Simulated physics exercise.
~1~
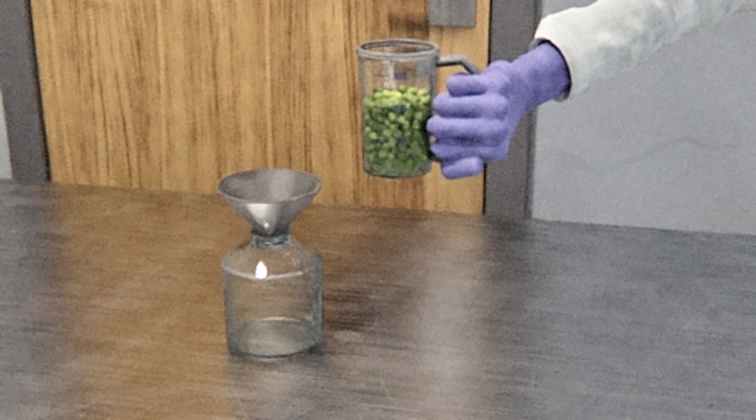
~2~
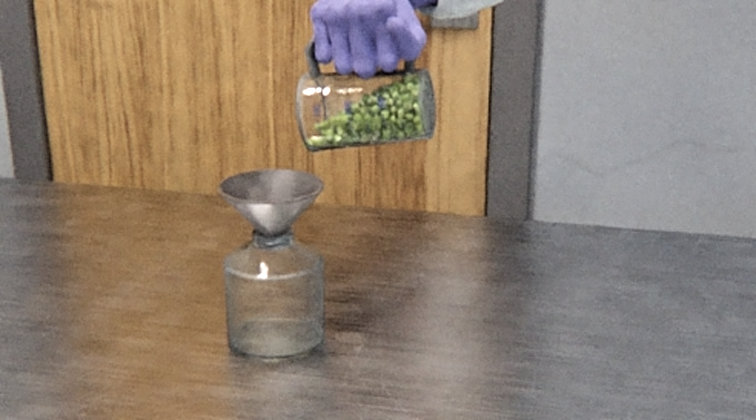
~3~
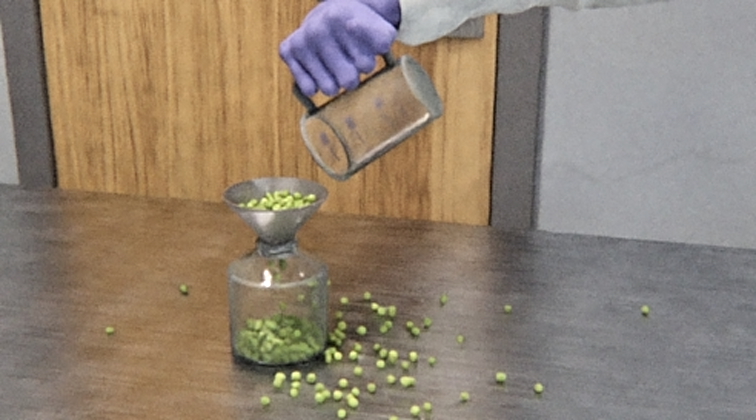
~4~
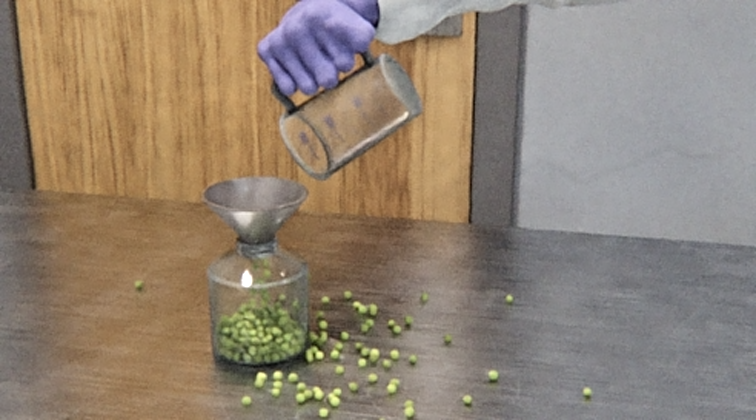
Purple-gloved hand tipping green peas from a glass cup through a metal funnel into a jar, some ending scattered across the table.
